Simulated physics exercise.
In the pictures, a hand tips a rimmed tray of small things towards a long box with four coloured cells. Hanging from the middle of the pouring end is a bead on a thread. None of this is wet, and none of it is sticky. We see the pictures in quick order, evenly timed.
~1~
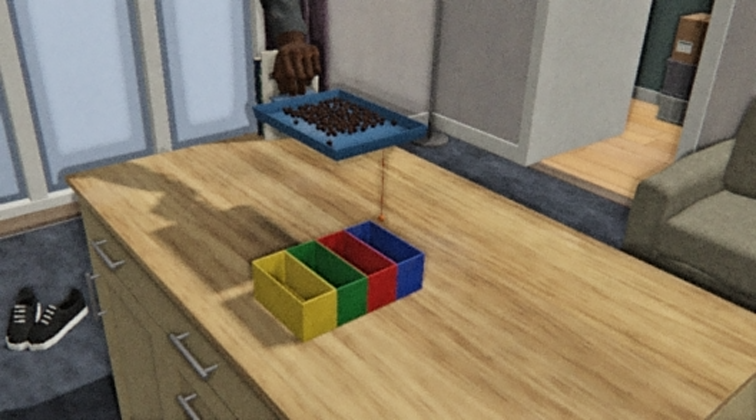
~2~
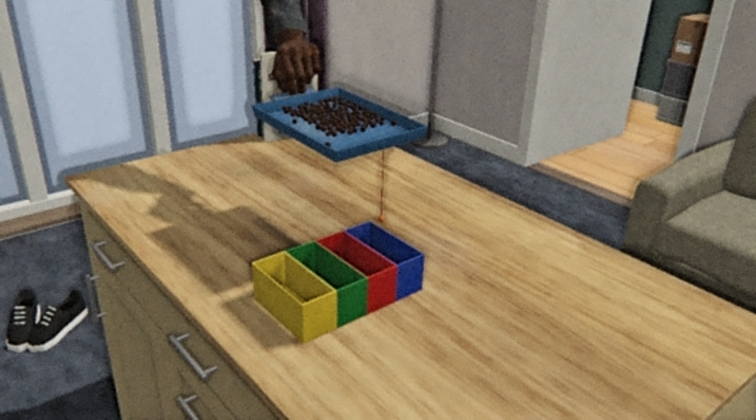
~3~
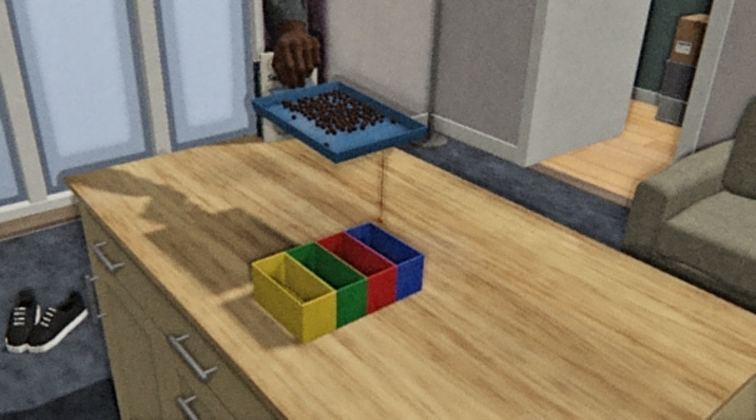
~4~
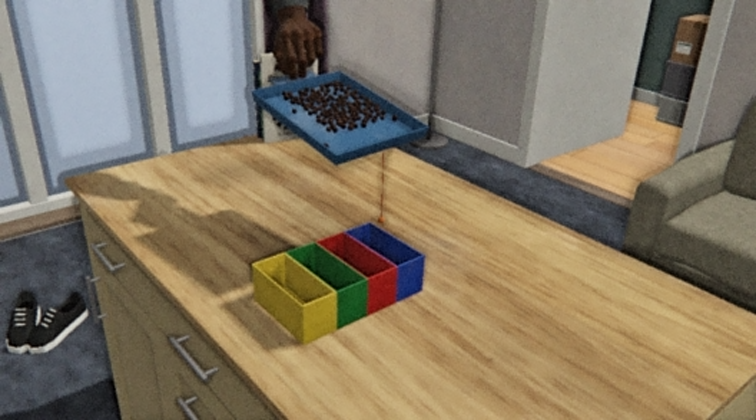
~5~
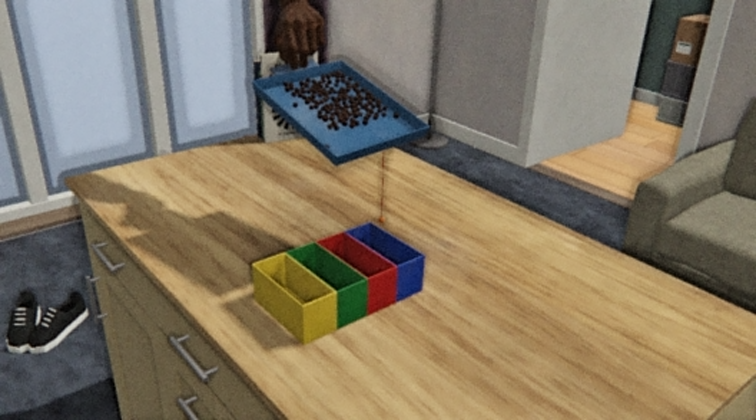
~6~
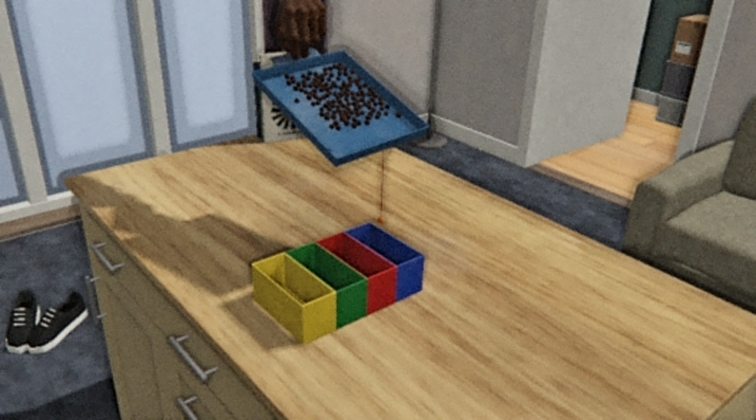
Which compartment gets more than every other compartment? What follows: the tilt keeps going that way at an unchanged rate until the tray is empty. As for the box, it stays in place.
The red compartment gets the most.
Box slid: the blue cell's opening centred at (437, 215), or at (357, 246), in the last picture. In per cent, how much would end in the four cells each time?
60 and 60 in a hundred, in turn.
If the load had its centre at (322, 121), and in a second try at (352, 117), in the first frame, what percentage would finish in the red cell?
It would be roughly 50 per cent for the first and roughly 50 per cent for the second.
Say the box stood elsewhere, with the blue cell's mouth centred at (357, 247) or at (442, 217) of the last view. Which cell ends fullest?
The first time it is the blue one; the second time it is that yellow cell.
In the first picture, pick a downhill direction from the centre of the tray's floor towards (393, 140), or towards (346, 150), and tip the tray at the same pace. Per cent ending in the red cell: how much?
In turn some 0 and 80 per cent.
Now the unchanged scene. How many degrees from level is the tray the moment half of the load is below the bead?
The angle is roughly 105° at that point.
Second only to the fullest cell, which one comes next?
Next in line is the cell in blue.
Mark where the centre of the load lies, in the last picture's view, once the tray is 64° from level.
I'd mark it close to (367, 150).
Just after the last frame, tray tipped steeply; the larger part on the tray; just a few in the red cell; just a few in the blue cell; just a few in the green cell; about a tenth falling or outside the box.
A moment on, tray tipped past a quarter turn; roughly a quarter on the tray; roughly a quarter in the red cell; about a tenth in the blue cell; about a tenth in the green cell; just a few in the yellow cell; roughly a third falling or outside the box.
Further on, tray tipped past a quarter turn; roughly half in the red cell; roughly a quarter in the blue cell; about a tenth in the green cell; just a few in the yellow cell; roughly a quarter falling or outside the box.
When it is over, tray tipped past a quarter turn; roughly half in the red cell; roughly a quarter in the blue cell; about a tenth in the green cell; just a few in the yellow cell; roughly a quarter outside the box.
